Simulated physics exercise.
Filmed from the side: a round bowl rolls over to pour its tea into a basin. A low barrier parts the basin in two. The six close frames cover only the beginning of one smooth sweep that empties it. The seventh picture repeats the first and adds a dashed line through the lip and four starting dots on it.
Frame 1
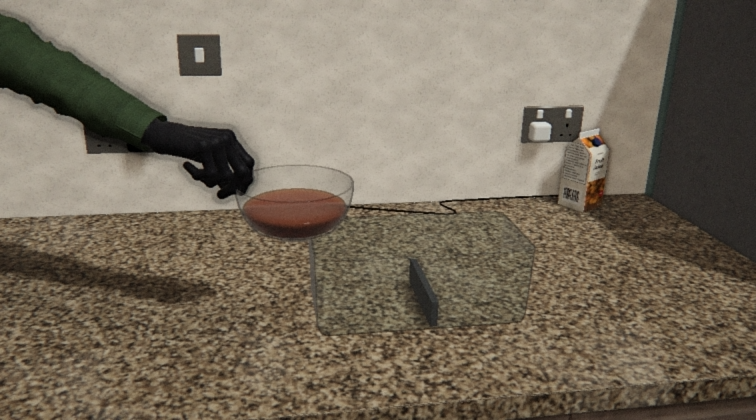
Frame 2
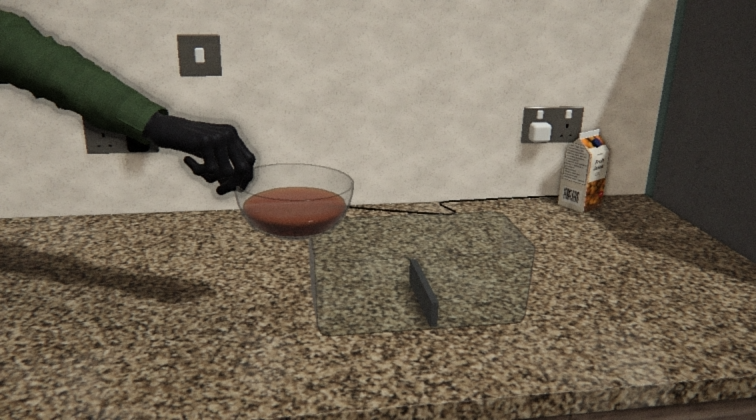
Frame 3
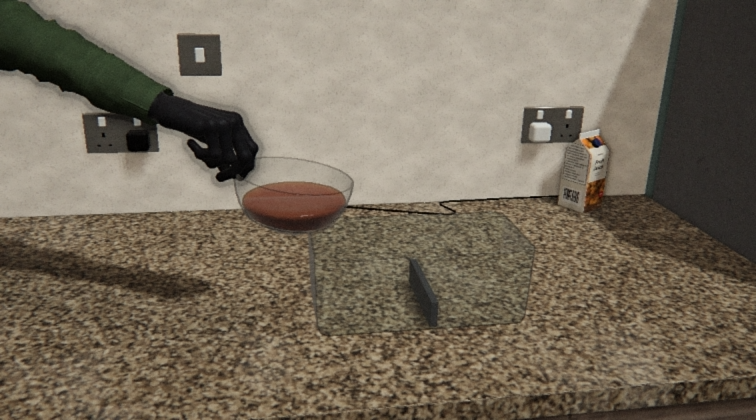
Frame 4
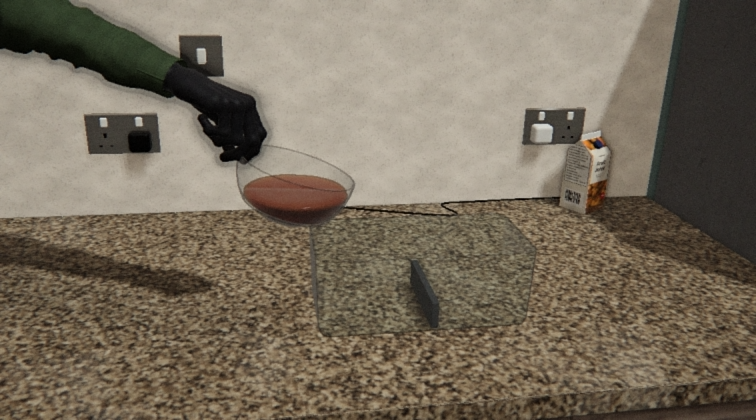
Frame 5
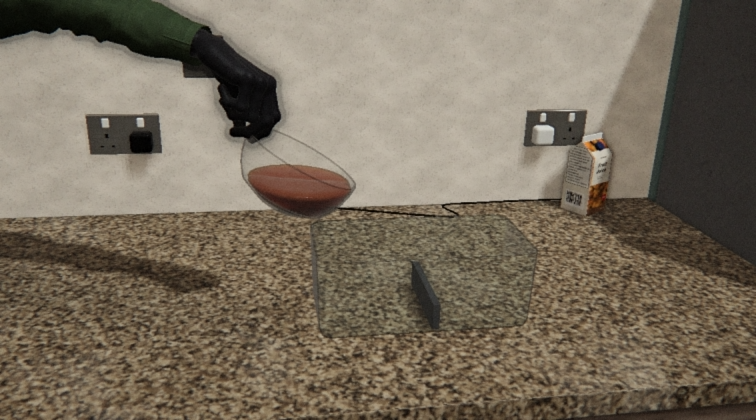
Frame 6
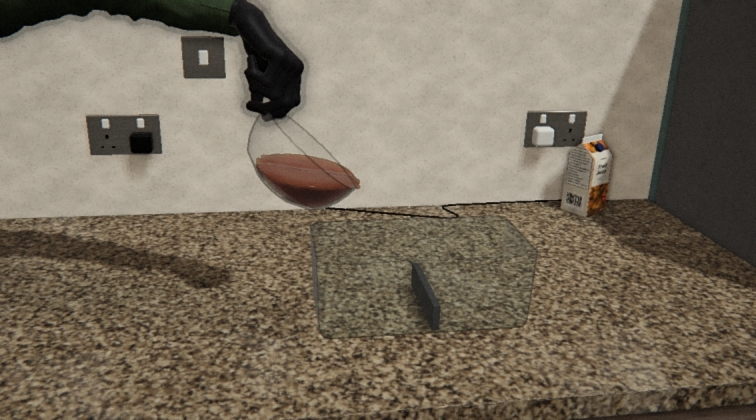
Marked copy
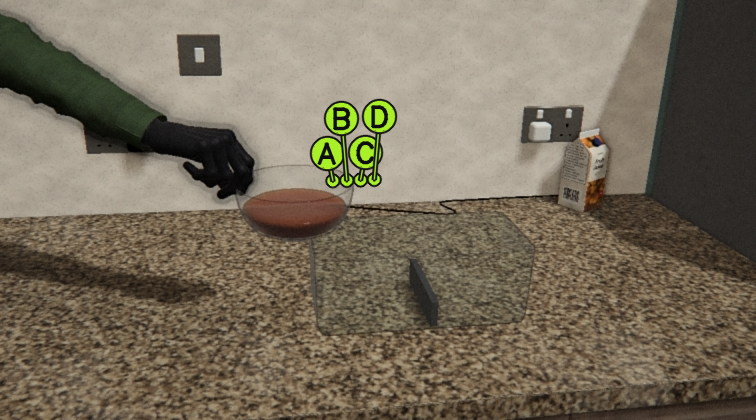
The video shows a black-gloved hand holding a clear round bowl of reddish-brown tea above a transparent basin with a low barrier inside. The hand rises and moves right, tilting the bowl rightward until the tea reaches its lip.
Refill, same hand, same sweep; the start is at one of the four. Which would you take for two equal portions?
The best spot is C.
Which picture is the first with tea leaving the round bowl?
In picture 6.
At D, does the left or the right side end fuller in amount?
The right one.
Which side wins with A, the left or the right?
The left one.
On the marked copy, A at (332, 180); B at (346, 180); C at (360, 179); D at (374, 179).
Choosing A, about 94 % ends left of the wall and 4 % right of it.
Choosing B, about 77 % ends left of the wall and 22 % right of it.
Choosing C, about 42 % ends left of the wall and 57 % right of it.
Choosing D, about 20 % ends left of the wall and 78 % right of it.
